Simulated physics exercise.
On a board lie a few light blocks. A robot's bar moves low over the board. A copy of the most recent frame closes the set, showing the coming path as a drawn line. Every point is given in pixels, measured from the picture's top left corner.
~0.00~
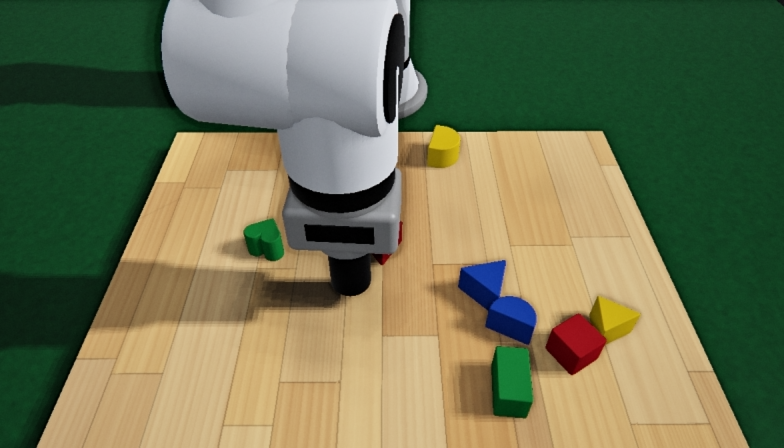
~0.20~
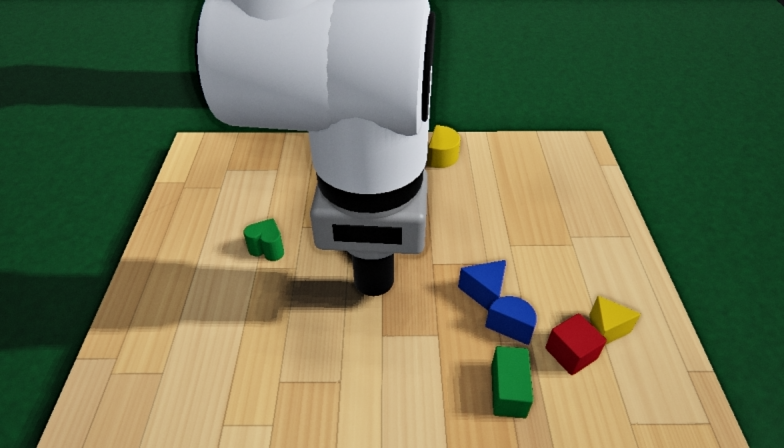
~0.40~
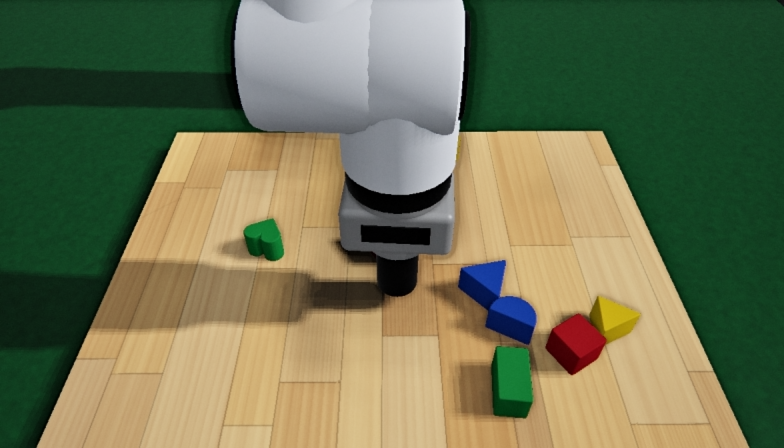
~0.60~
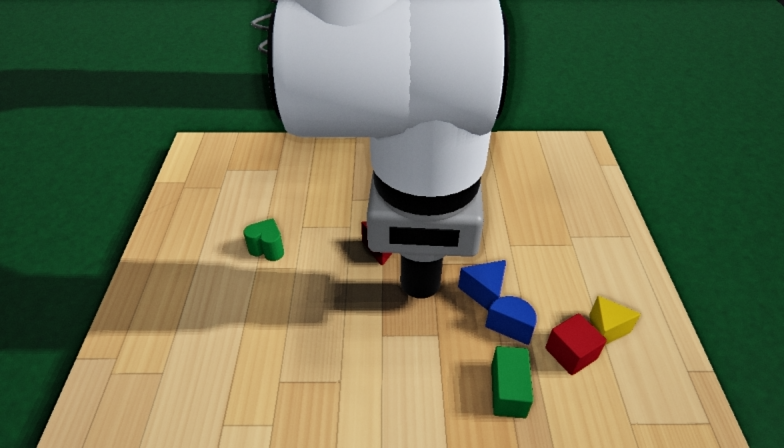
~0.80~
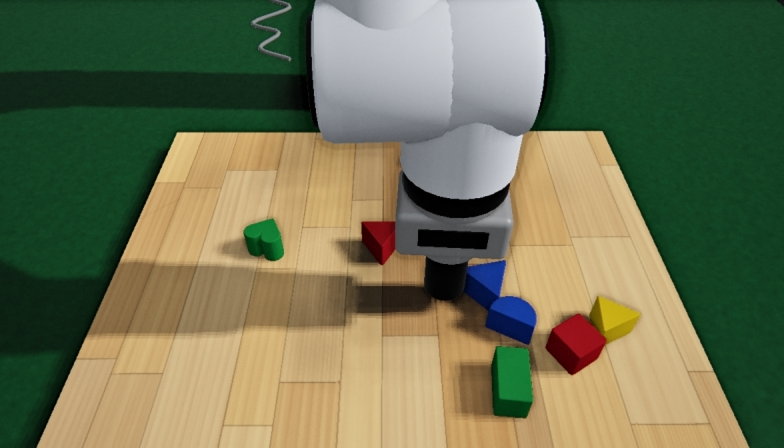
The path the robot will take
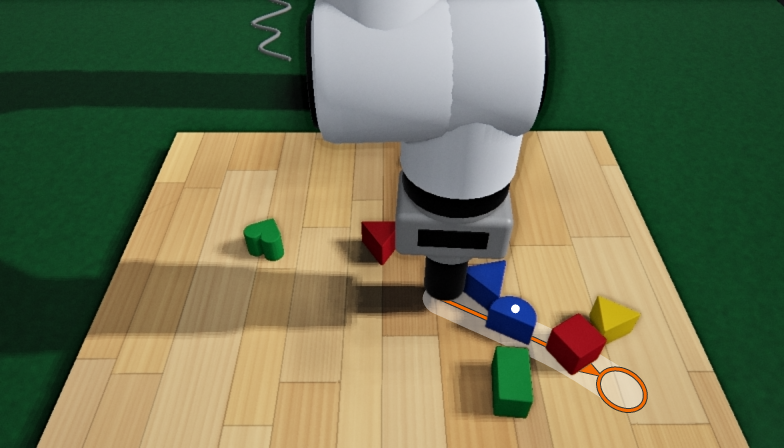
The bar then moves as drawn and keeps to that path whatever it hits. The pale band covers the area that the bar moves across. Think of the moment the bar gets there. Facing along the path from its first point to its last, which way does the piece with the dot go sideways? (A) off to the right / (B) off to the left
Option A.
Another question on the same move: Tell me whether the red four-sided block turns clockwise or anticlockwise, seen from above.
Viewed from above, counterclockwise.
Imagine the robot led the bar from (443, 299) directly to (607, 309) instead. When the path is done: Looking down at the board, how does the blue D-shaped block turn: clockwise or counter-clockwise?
It spins with the clock.
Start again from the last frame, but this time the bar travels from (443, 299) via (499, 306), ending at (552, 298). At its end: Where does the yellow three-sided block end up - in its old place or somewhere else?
The yellow three-sided block will stay where it stands.
Drawn move, from (443, 299) via (499, 324) and (559, 351), ending at (622, 389); the dot is on the blue D-shaped block.
What follows on the original path. One third of the way, bar (502, 311); blue three-sided block (501, 273), turned 15° anticlockwise; blue D-shaped block (547, 325); red four-sided block (593, 341), turned 20° anticlockwise.
Two thirds of the way, bar (565, 340); blue three-sided block (501, 273), turned 15° anticlockwise; blue D-shaped block (607, 370), turned 45° clockwise; red four-sided block (641, 360), turned 75° anticlockwise.
At the end, bar (629, 377); blue three-sided block (501, 273), turned 15° anticlockwise; green oblong still; blue D-shaped block (646, 417), turned 115° clockwise; red four-sided block (683, 372), turned 115° anticlockwise; yellow three-sided block still.
